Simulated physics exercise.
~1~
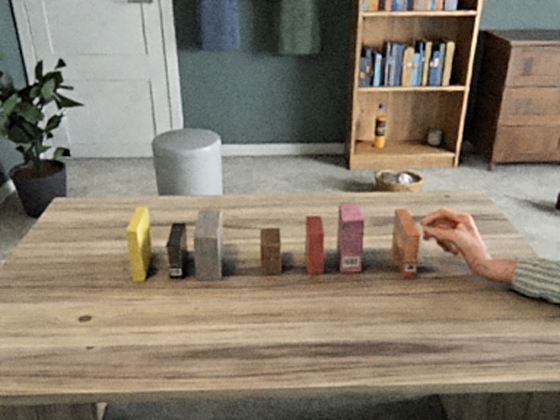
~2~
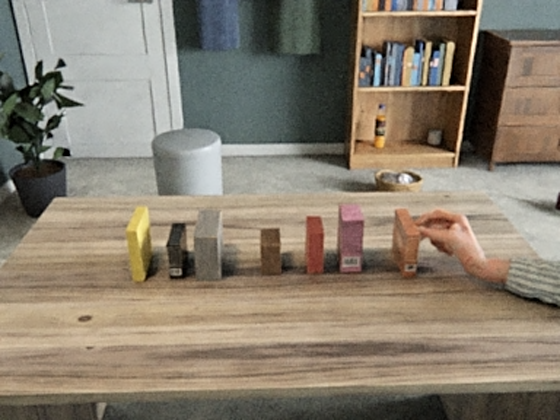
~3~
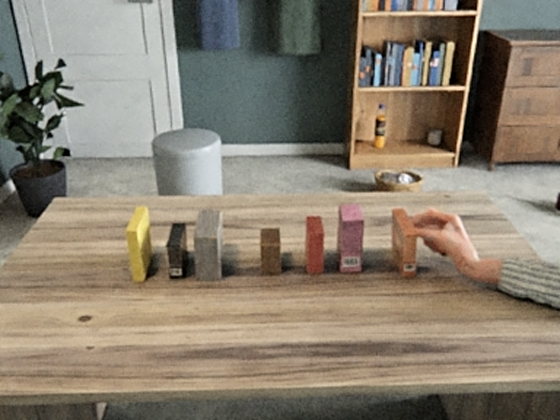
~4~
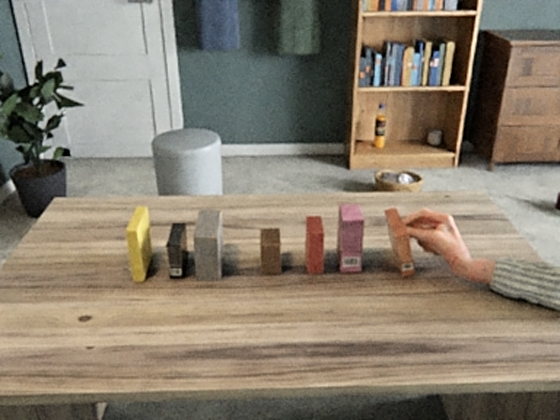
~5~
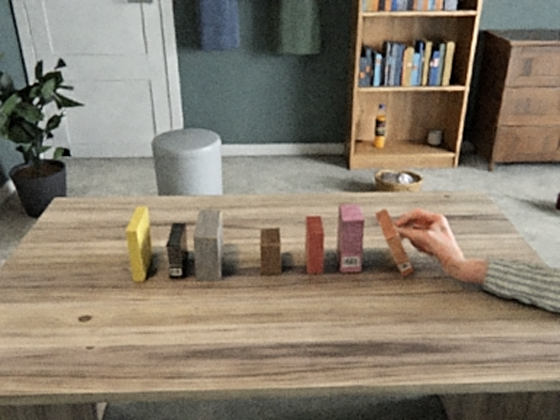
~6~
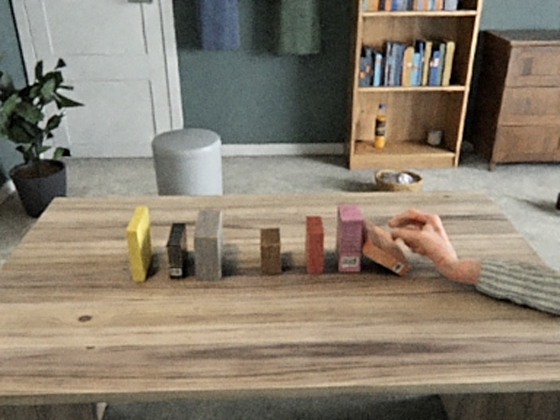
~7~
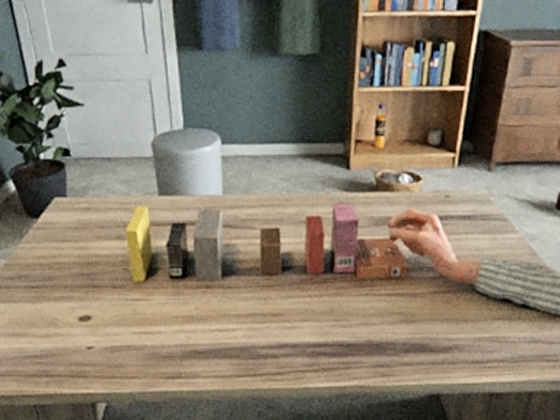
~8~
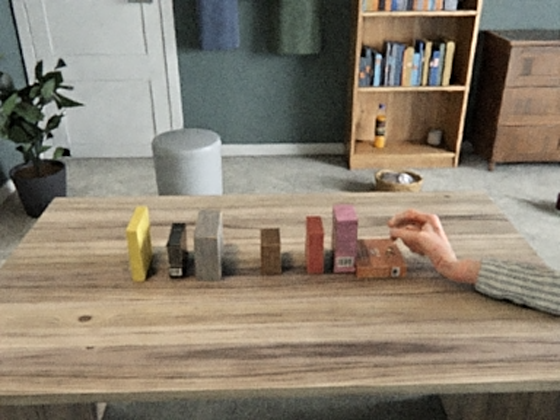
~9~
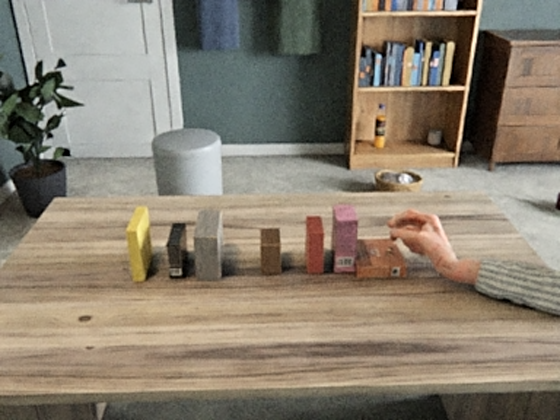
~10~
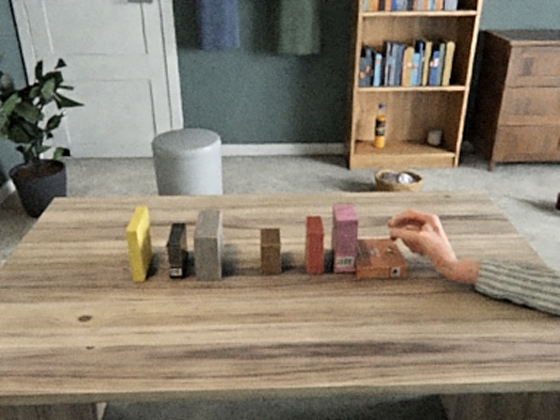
On a wooden table in a room with a bookshelf, a stool and a potted plant, seven blocks and packets stand in a spaced row. A hand at the right holds its fingers against the orange packet at the end of the line. The packet tilts left, tips further and drops against the pink packet beside it. It ends up flat on its side at the pink packet's foot, and the pink one shifts slightly left but stays upright. The red, brown, grey, black and yellow pieces remain standing, while the hand lingers above the fallen packet.
